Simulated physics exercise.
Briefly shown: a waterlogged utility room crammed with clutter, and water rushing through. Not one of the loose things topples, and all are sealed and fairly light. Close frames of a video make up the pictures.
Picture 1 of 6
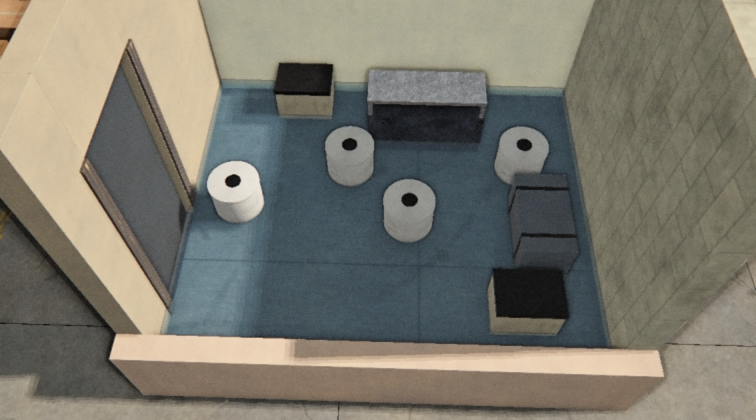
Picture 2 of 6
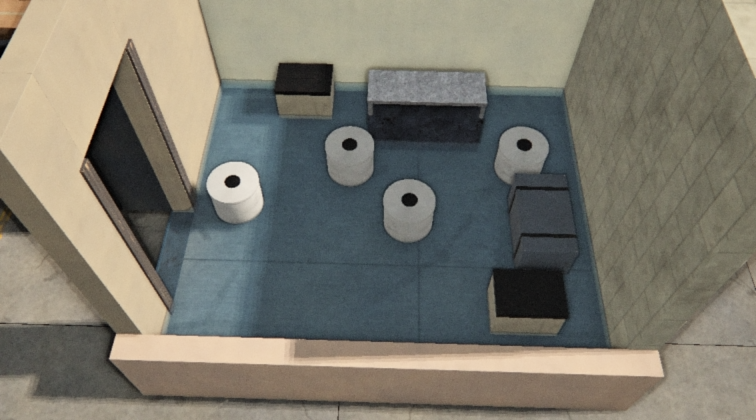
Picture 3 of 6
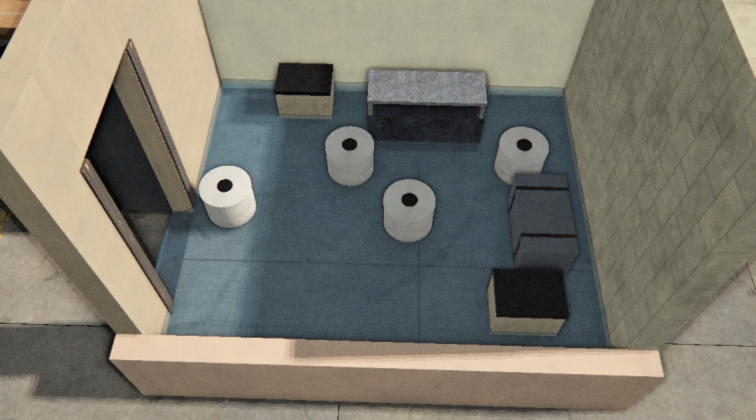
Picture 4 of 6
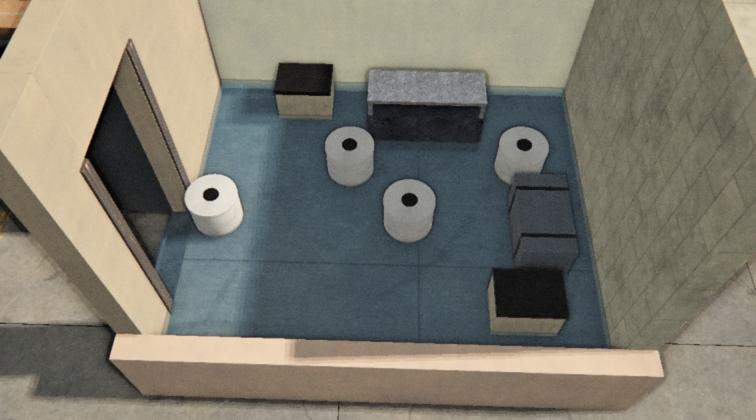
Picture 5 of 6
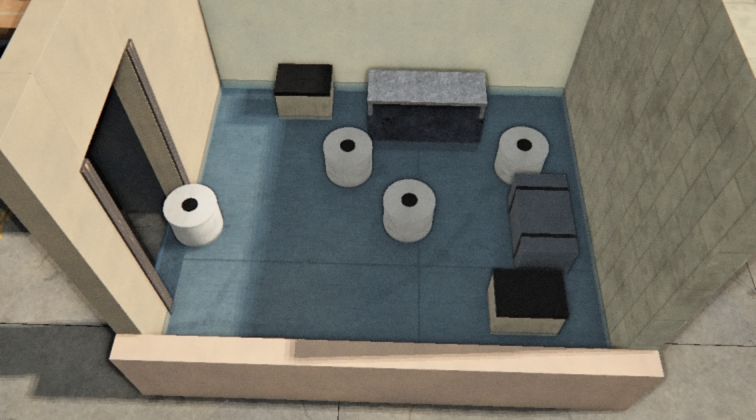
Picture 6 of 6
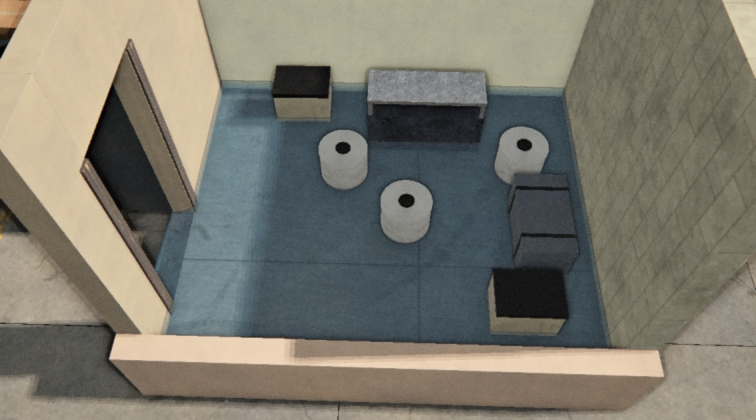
In the video, a door opens on the left of a small blue-floored room, and the nearest white cylinder slides left to the doorway and out of sight, while two other cylinders and a black-topped box shift slightly left.
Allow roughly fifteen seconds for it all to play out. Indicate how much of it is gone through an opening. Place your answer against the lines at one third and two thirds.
It sits between the two lines.
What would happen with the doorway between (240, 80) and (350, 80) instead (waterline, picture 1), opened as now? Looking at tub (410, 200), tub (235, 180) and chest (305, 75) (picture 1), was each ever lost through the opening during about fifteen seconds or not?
Result by object, in the order asked: Flushed / flushed / flushed.
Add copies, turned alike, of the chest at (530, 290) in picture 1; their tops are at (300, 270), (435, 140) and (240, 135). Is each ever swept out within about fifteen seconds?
First escapes, second doesn't escape, third escapes.
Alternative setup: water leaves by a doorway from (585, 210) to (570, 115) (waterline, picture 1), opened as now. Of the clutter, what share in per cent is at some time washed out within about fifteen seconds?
I make it 70 per cent.
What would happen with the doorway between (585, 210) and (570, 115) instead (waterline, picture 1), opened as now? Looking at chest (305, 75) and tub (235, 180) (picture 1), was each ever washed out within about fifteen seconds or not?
In that order: Inside, kept in.
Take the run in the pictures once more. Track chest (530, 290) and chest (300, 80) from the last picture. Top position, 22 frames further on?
They should end up near (453, 300) and (248, 115) respectively.
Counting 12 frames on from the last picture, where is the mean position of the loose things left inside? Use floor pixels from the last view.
Mean position: Approx. (385, 217) px.
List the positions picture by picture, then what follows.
A tub at (350, 145) floats; a chest at (304, 77) floats; 0 of 7 have shifted, in the first frame.
A tub at (350, 145) floats; a chest at (304, 77), afloat; 0 of 7 have shifted, in the second frame.
A tub at (350, 145) floats; a chest at (304, 77) floats; 1 of 7 have shifted, in the third frame.
A tub at (350, 145) floats; a chest at (304, 77) floats; 1 of 7 have shifted, in the fourth frame.
A tub at (348, 146), afloat; a chest at (304, 78) floats; 1 of 7 have shifted, in the fifth frame.
A tub at (343, 148), afloat, close to its start; a chest at (302, 80), afloat, close to its start; 2 of 7 have shifted, in the sixth frame.
A moment on, 1 of 7 are out; 6 afloat.
Next, 1 of 7 are out; 6 afloat.
Later, 2 of 7 are out; 5 afloat.
In the end, 3 of 7 are out; 4 afloat.
